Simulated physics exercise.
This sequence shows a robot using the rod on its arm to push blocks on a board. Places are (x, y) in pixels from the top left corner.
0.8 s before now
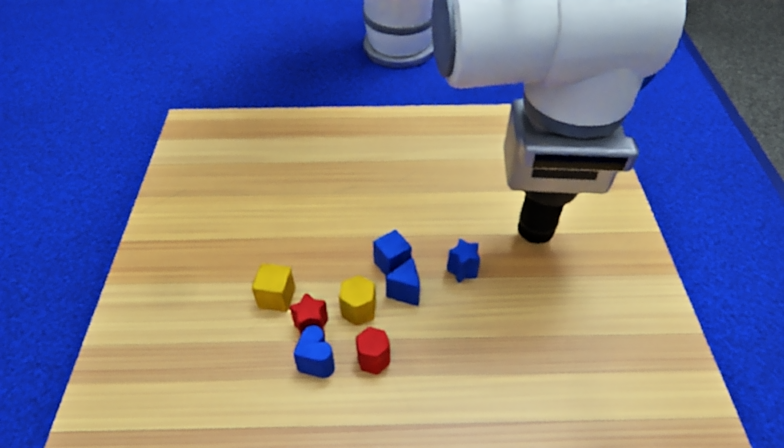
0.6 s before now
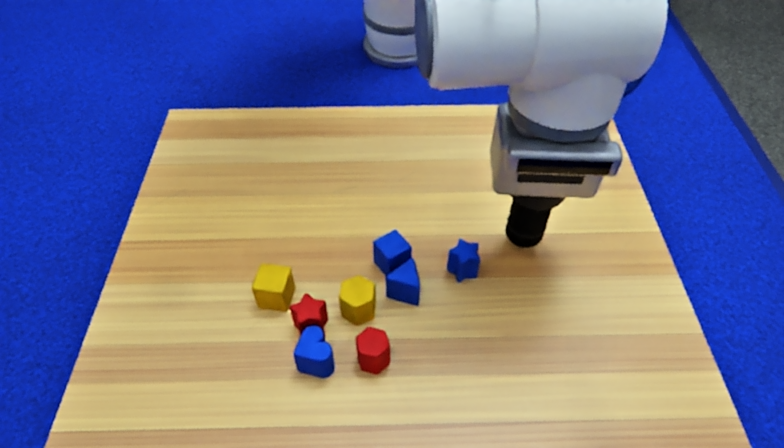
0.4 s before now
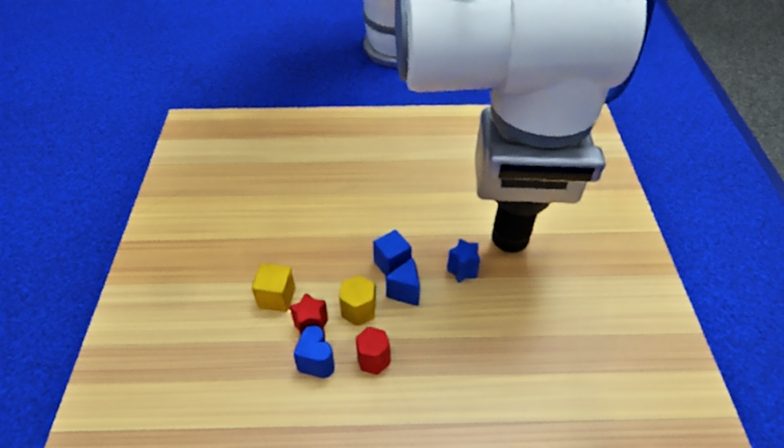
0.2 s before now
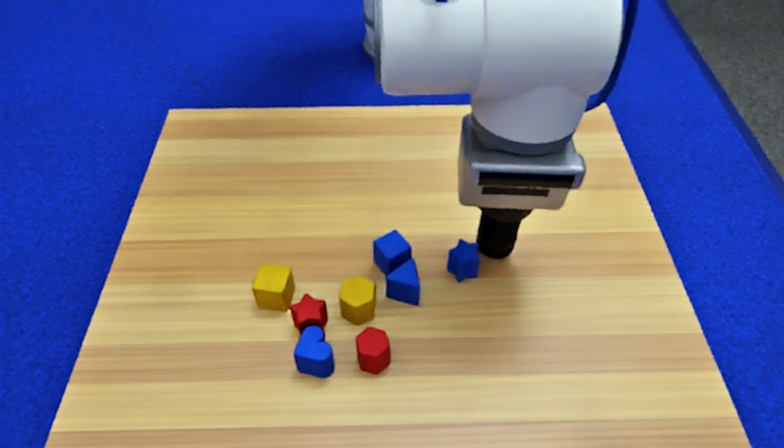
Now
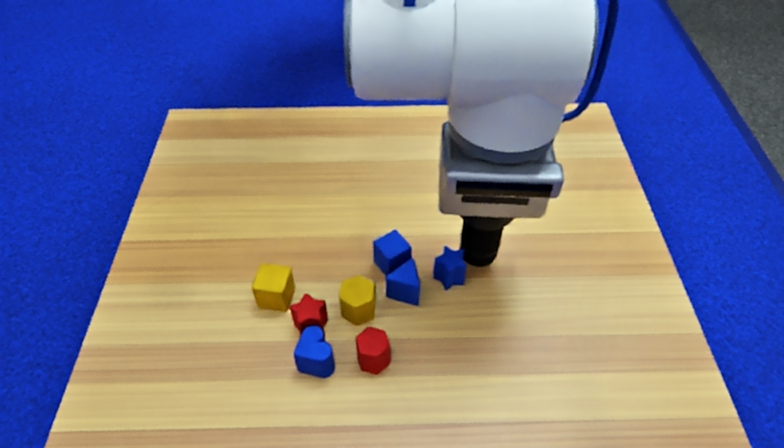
A robot arm moves left across the board and nudges the blue star slightly left.
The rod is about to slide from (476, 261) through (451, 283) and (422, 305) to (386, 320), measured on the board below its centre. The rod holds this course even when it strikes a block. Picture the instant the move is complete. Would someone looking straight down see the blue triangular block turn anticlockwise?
That would be a no.
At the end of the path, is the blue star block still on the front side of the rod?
Short answer: Yes.
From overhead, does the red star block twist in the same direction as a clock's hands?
No
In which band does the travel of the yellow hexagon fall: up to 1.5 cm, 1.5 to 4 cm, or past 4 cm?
Range: 1.5 to 4 cm.
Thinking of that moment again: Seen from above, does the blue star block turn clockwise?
That would be a yes.
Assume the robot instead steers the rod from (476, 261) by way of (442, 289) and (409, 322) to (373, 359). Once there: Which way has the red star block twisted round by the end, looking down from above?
Seen from above, its turn is counter-clockwise.
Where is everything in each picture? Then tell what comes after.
The first picture shows lower end of the rod at (536, 230), tops of blocks, red star block at (308, 308), yellow hexagon at (357, 290), blue triangular block at (406, 273), blue star block at (466, 250).
The second picture shows rod at (524, 234), blocks as before.
The third picture shows rod at (510, 239), blocks as before.
The fourth picture shows rod at (495, 245), blocks as before.
The fifth picture shows rod at (478, 252), red star block at (308, 308), yellow hexagon at (357, 290), blue triangular block at (406, 273), blue star block at (452, 257).
On the path given first. One third of the way, rod at (451, 274); blue triangular block at (392, 275); blue star block at (419, 275), turned 25° clockwise.
Two thirds of the way, rod at (422, 297); yellow hexagon at (346, 292), turned 25° anticlockwise; blue triangular block at (371, 276), turned 50° clockwise; blue star block at (390, 295), turned 60° clockwise.
At the end, rod at (386, 312); red star block at (297, 308), turned 40° anticlockwise; yellow hexagon at (326, 290); blue triangular block at (368, 275), turned 60° clockwise; blue star block at (352, 311), turned 55° clockwise.
